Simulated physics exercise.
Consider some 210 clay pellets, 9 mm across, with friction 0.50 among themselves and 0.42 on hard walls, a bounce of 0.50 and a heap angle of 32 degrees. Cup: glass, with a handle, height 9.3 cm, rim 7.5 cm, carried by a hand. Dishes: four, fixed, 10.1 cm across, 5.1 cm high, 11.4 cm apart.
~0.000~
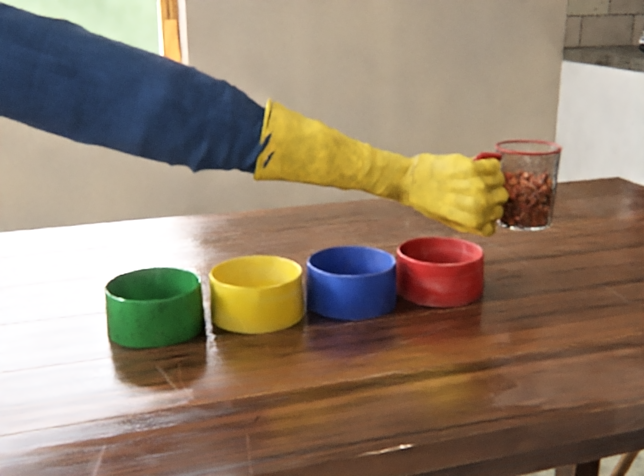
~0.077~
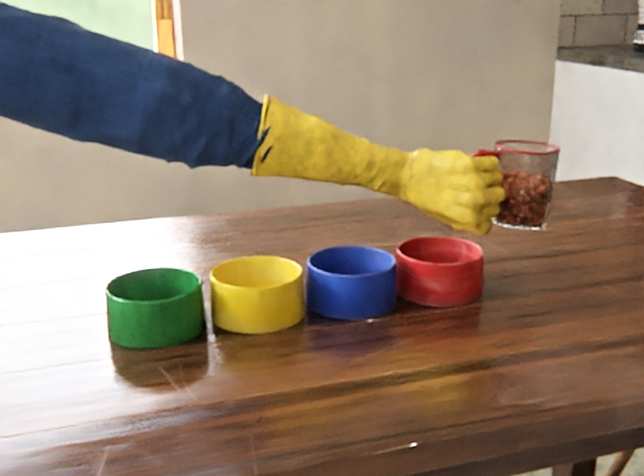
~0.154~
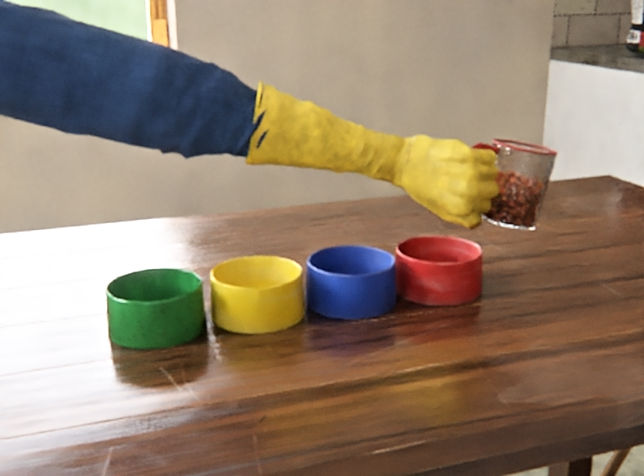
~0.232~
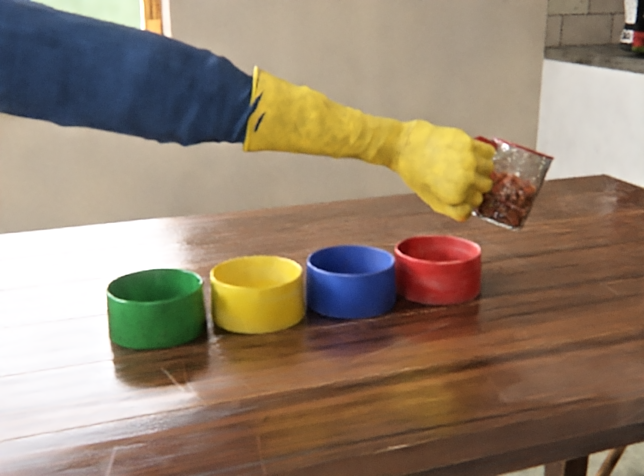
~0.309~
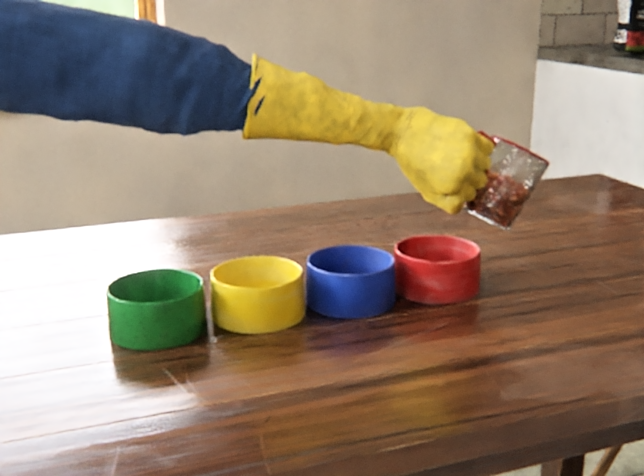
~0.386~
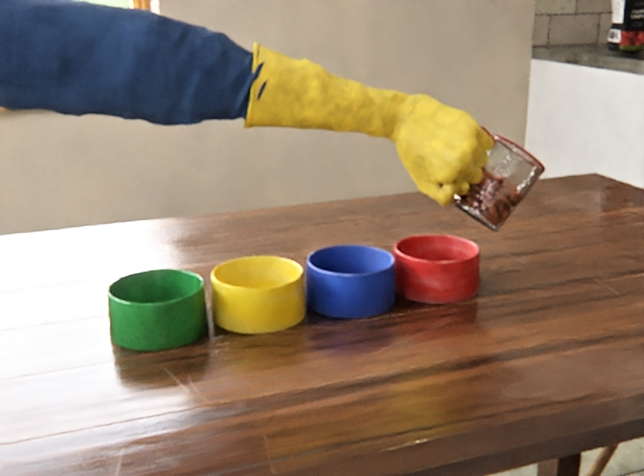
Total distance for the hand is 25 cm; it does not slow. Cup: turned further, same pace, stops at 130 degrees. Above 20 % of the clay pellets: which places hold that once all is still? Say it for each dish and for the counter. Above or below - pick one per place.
Red: Above; blue: Below; green: Below; yellow: Below; counter: Above.
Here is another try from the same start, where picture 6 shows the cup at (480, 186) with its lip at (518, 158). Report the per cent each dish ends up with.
Dish by dish: Red 0 percent, blue 100 percent, green 0 percent, yellow 0 percent.
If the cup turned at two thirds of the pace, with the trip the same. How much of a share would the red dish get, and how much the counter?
It would be red 100 and counter 0.
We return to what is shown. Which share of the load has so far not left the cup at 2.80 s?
0 per cent.
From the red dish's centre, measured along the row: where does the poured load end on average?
Roughly 3 cm to the right.
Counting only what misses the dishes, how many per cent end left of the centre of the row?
It's close to 0 in a hundred.
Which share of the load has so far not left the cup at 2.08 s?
It works out to about 0 per cent of the load.
After 1.40 s, tilt 130 degrees; cup holds 0 %, red 70 %.
Then, at 2.08 s, tilt 130 degrees; cup holds 0 %, red 70 %.
After 2.80 s, tilt 130 degrees; cup holds 0 %, red 70 %.
By 3.1 s all is still; red 70 %, blue 0 %, green 0 %, yellow 0 %, counter 30 %.
